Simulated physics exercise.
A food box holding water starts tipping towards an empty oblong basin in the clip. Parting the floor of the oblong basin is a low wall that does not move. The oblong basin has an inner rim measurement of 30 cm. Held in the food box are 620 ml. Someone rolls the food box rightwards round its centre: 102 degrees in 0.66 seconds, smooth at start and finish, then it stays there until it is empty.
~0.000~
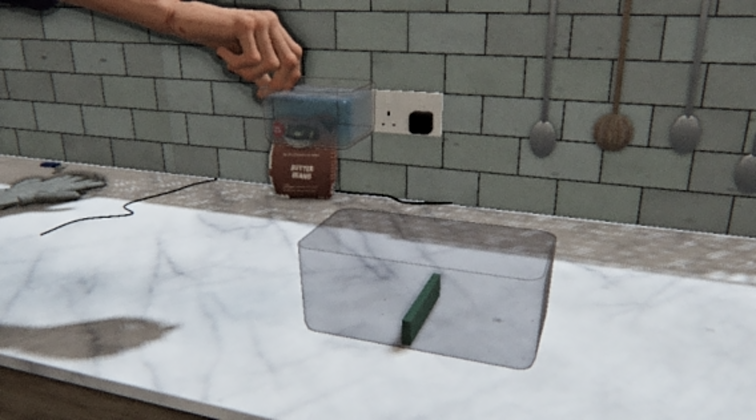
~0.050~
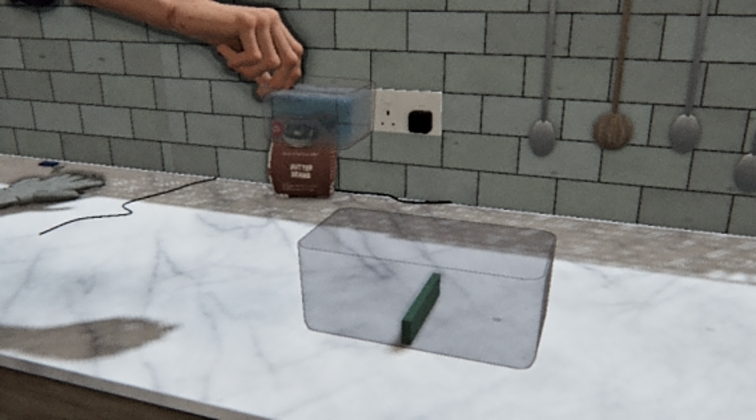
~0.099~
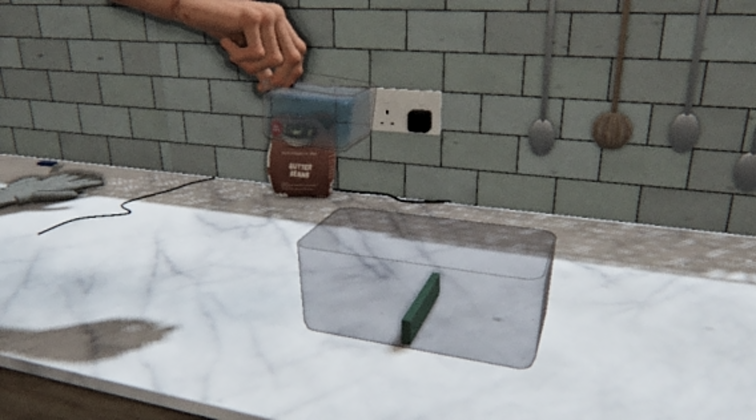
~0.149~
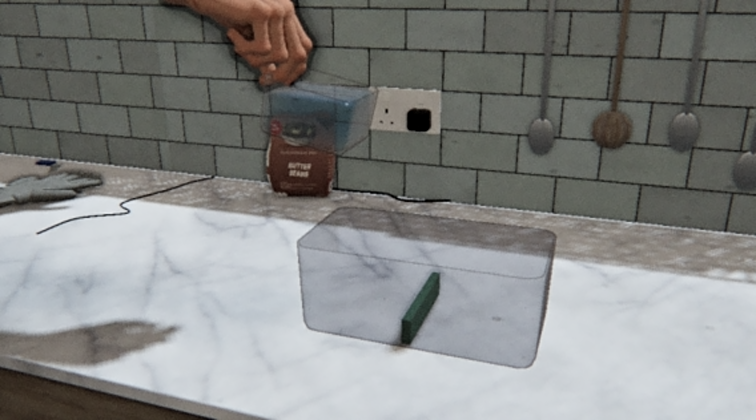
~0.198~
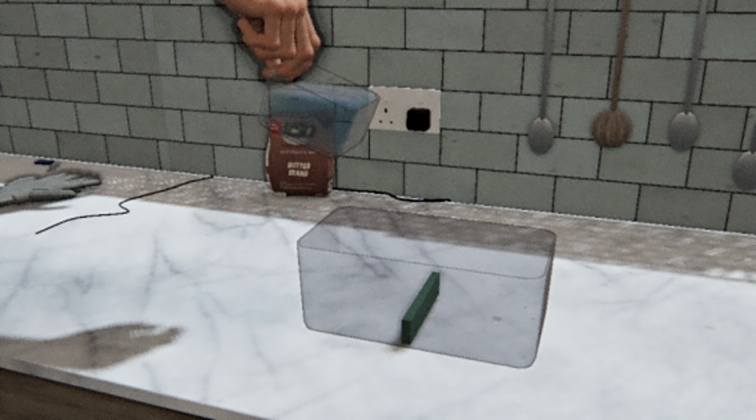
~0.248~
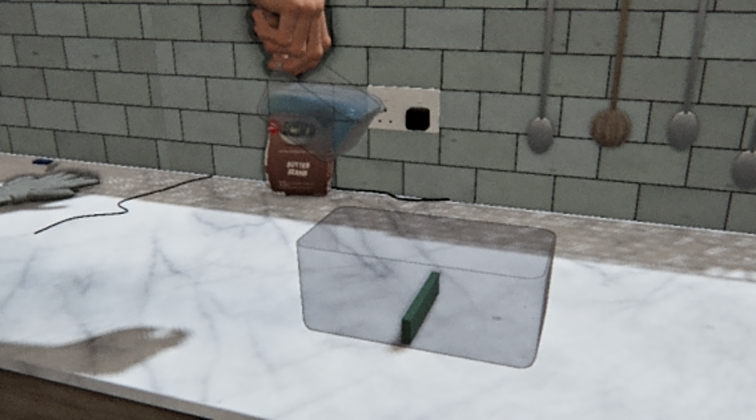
A hand gradually tilts a clear food box of water rightwards above an empty oblong basin.
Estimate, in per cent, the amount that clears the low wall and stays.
Roughly 46 percent.
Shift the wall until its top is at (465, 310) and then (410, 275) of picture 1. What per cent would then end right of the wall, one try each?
Result: 20 per cent, then 65 per cent.
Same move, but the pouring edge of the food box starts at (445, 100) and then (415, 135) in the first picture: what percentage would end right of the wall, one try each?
The first try gives 85 percent and the second 85 percent.
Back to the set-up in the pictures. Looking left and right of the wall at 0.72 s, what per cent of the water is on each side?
Left roughly 40 per cent, right roughly 46.
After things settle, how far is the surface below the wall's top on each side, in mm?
I'd say some 18 mm on the left and some 22 mm on the right.
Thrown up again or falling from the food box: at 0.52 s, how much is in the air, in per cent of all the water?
Around 46 percent.
After 0.52 s the tilt is 91° and 26 per cent is still to pour, 10 is left of the wall and 17 right of it.
After 0.72 s the tilt is 102° and 6 per cent is still to pour, 41 is left of the wall and 46 right of it.
After 0.93 s the tilt is 102° and 1 per cent is still to pour, 51 is left of the wall and 45 right of it.
After 1.16 s the tilt is 102° and 0 per cent is still to pour, 53 is left of the wall and 46 right of it.
In the end 53 per cent lies left of the wall, 46 right of it and 1 outside.
